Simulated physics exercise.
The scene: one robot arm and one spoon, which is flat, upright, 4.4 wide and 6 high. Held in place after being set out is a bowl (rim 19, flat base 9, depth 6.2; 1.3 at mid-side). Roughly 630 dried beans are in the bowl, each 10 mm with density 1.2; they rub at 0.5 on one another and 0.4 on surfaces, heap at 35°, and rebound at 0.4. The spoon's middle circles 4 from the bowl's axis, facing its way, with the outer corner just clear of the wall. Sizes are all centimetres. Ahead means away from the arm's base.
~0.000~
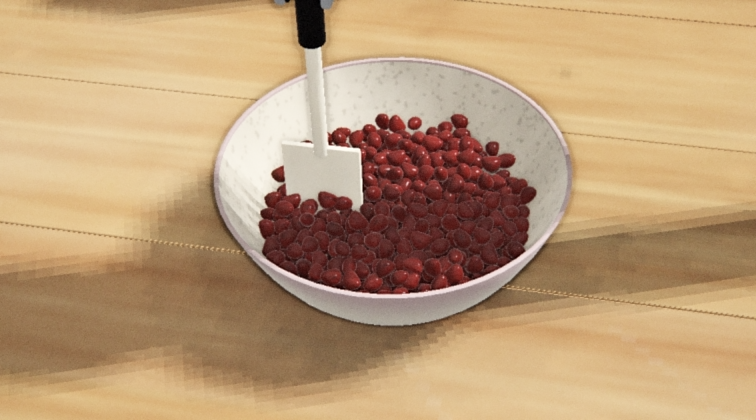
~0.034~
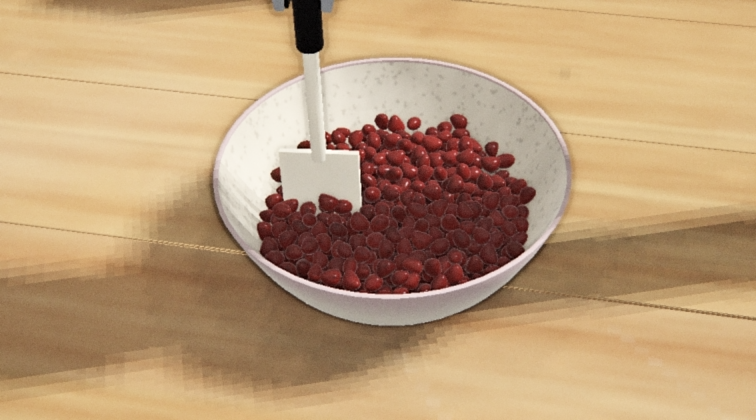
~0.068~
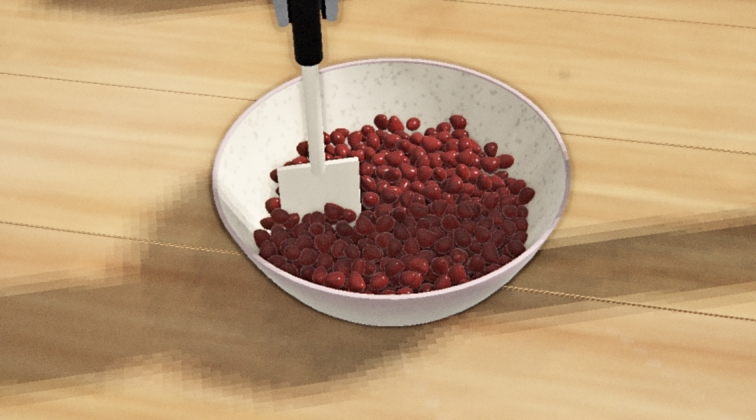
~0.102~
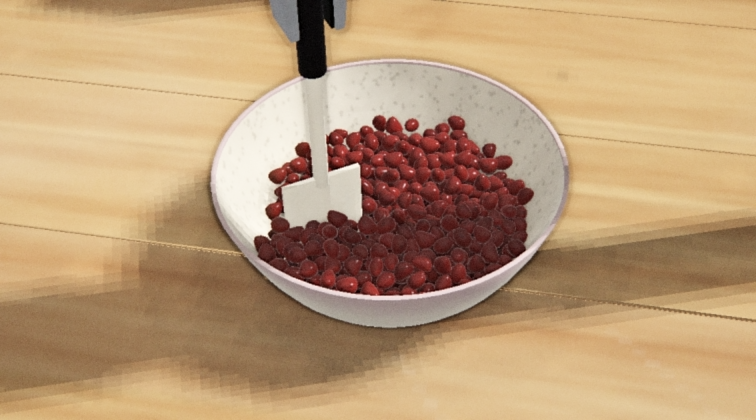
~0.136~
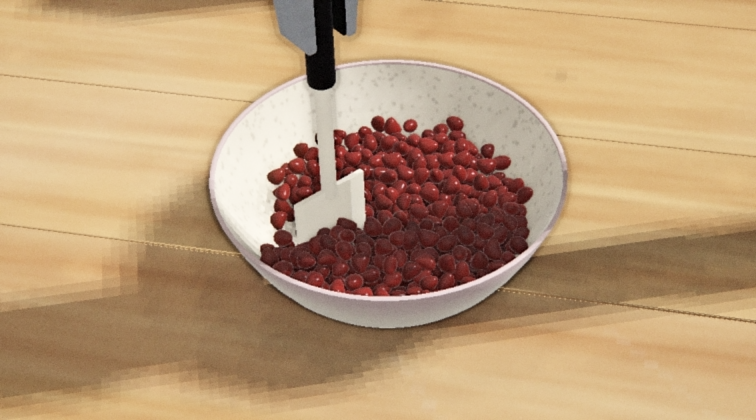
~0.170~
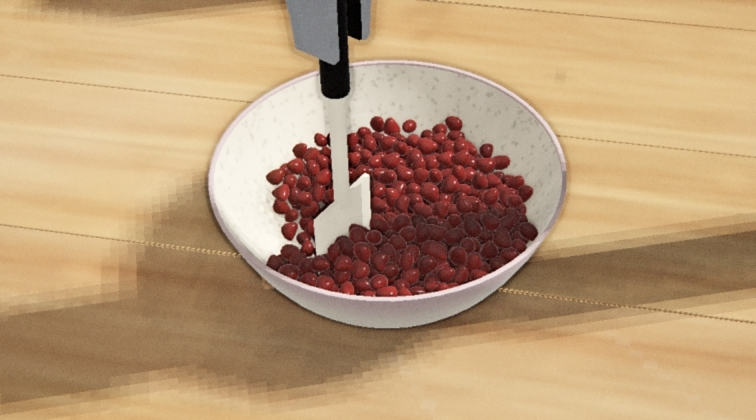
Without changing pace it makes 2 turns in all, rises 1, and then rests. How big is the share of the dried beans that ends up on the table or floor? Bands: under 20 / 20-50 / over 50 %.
Under 20 %.
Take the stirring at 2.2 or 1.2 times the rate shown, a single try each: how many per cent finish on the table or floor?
I'd expect about 40 per cent, then about 15 per cent.
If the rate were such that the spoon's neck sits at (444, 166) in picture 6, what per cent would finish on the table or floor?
Roughly 45 percent of it.
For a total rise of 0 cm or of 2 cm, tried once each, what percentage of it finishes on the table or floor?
Roughly 15 percent, then roughly 5 percent.
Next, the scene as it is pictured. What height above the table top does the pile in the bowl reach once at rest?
The peak stands near 7.0 centimetres up.
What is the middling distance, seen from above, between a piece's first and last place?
Roughly 10 cm.
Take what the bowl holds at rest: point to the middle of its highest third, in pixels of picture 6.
Centre, approx.: (308, 221).
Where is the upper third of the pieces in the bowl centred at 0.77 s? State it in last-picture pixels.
Around (289, 165).
After 0.77 s, 323° round, highest piece 8 above the table; 596 in the bowl, 30 on the table or floor, 3 in flight or on the tool.
After 1.37 s, 222° round, highest piece 8 above the table; 578 in the bowl, 50 on the table or floor, 1 in flight or on the tool.
After 1.87 s, 0° round, highest piece 7 above the table; 573 in the bowl, 56 on the table or floor.
After 2.57 s, 0° round, highest piece 7 above the table; 573 in the bowl, 56 on the table or floor.
In the end, 573 in the bowl, 56 on the table or floor. That is 9 % on the table or floor.
